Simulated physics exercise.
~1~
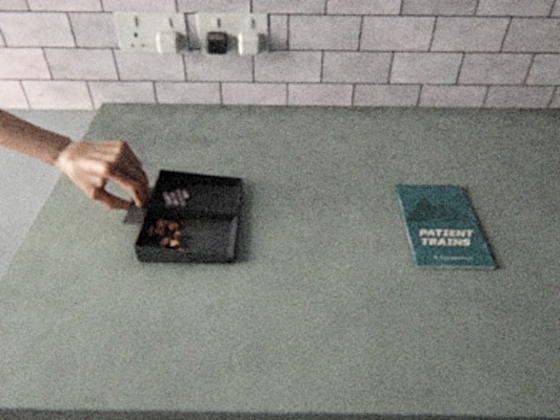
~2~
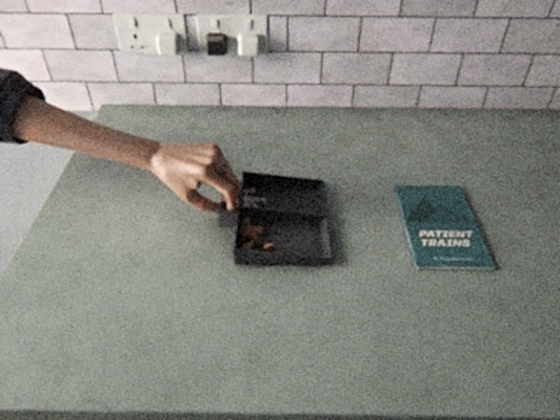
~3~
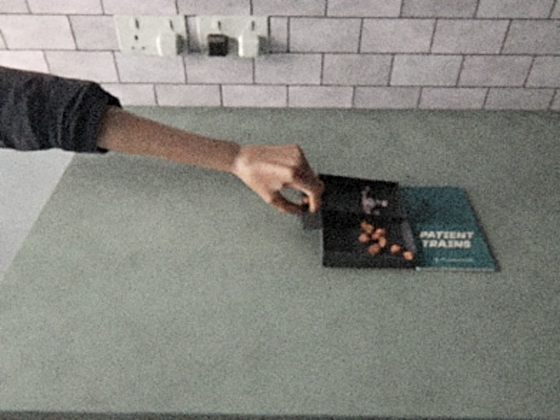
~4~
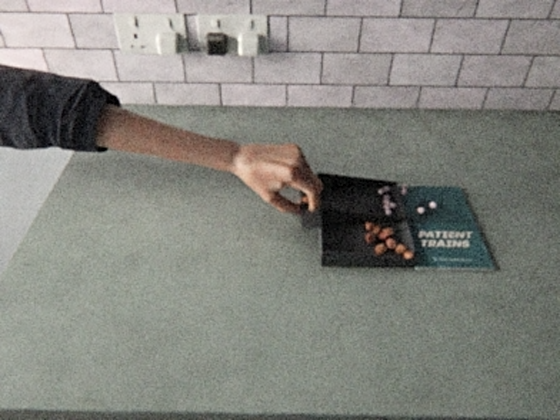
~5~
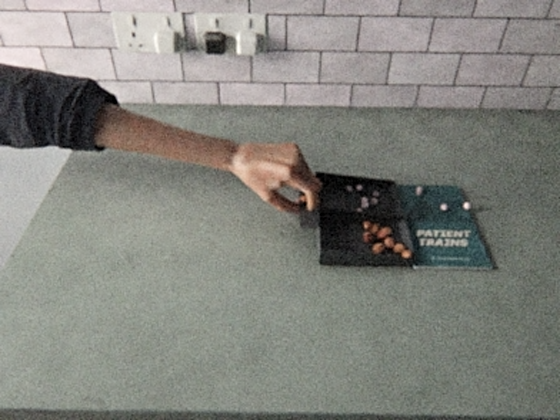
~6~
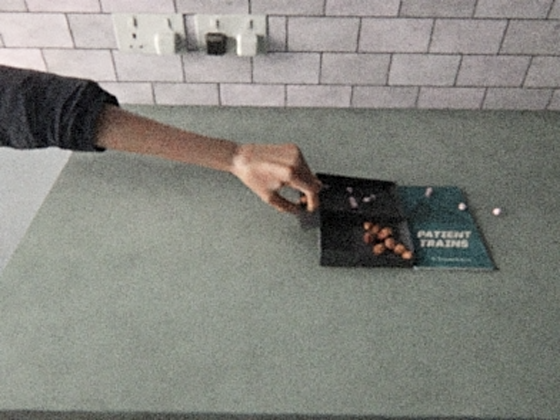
A grey-green tabletop against a white brick-tiled wall with sockets and plugs is seen from above and in front, the view swaying slightly. A hand reaching in from the left holds a shallow black tray with brown, nut-like pieces in its nearer part and small pale pieces in its farther part, while a thin teal book lies at the right. The hand pushes the tray rightward until it stops against the book, which stays put. The brown pieces shift to the right side but remain inside. Several pale pieces spill over the book, one rolling just beyond it, while the others stay in the tray.
